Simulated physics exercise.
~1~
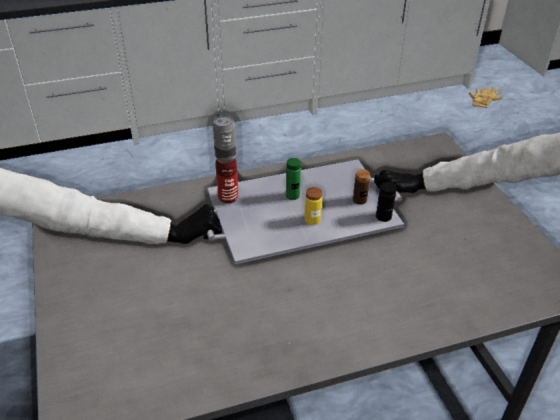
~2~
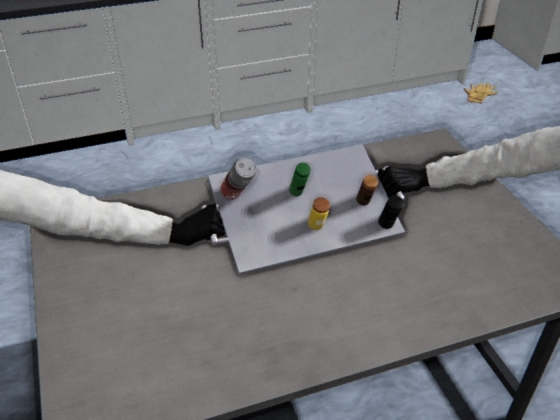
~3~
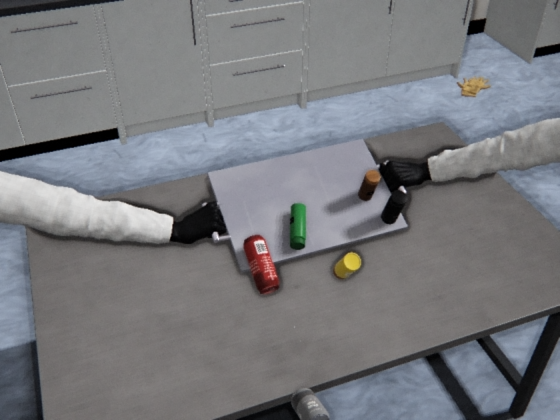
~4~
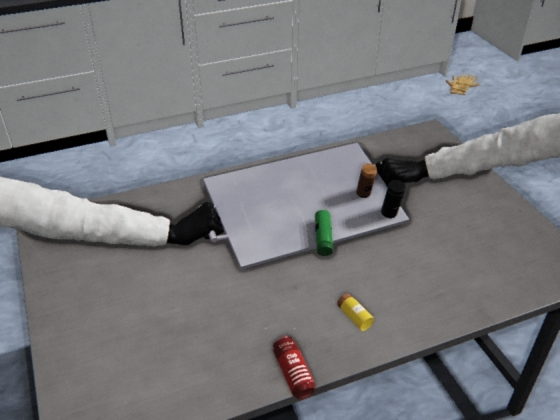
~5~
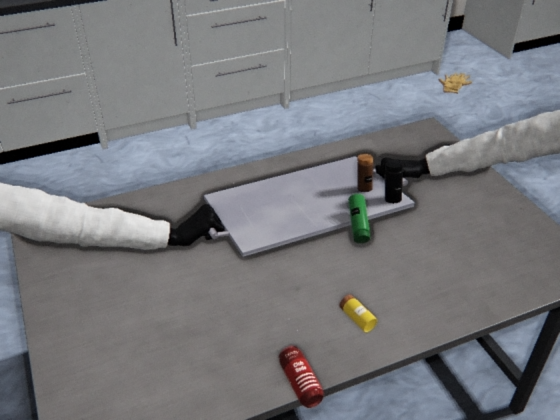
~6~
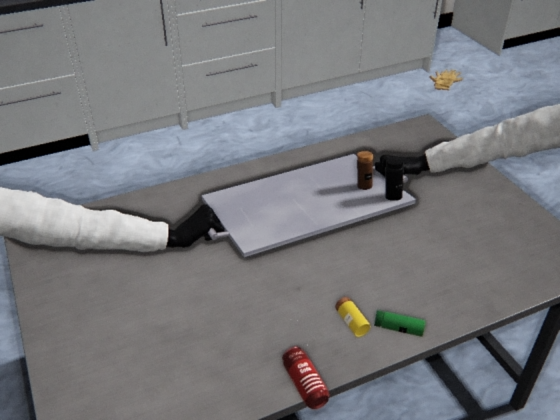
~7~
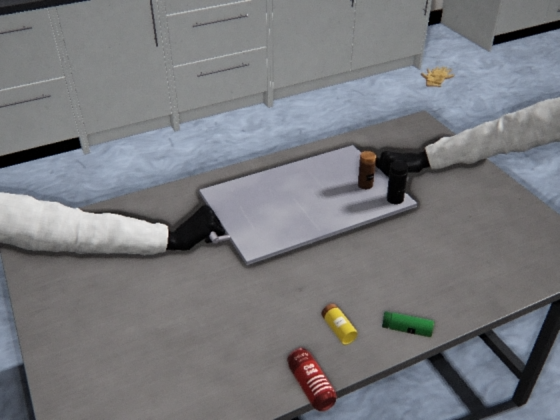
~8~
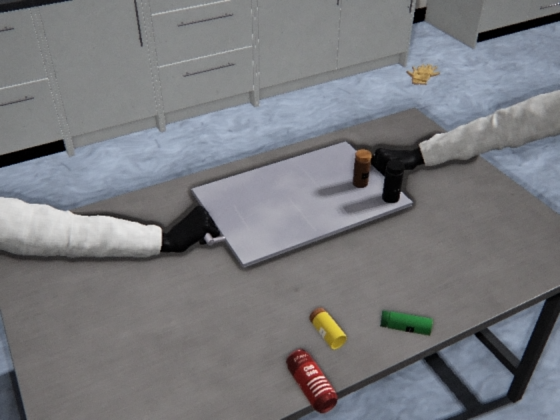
A tray held by two gloved hands tips, spilling four containers while two stay standing.
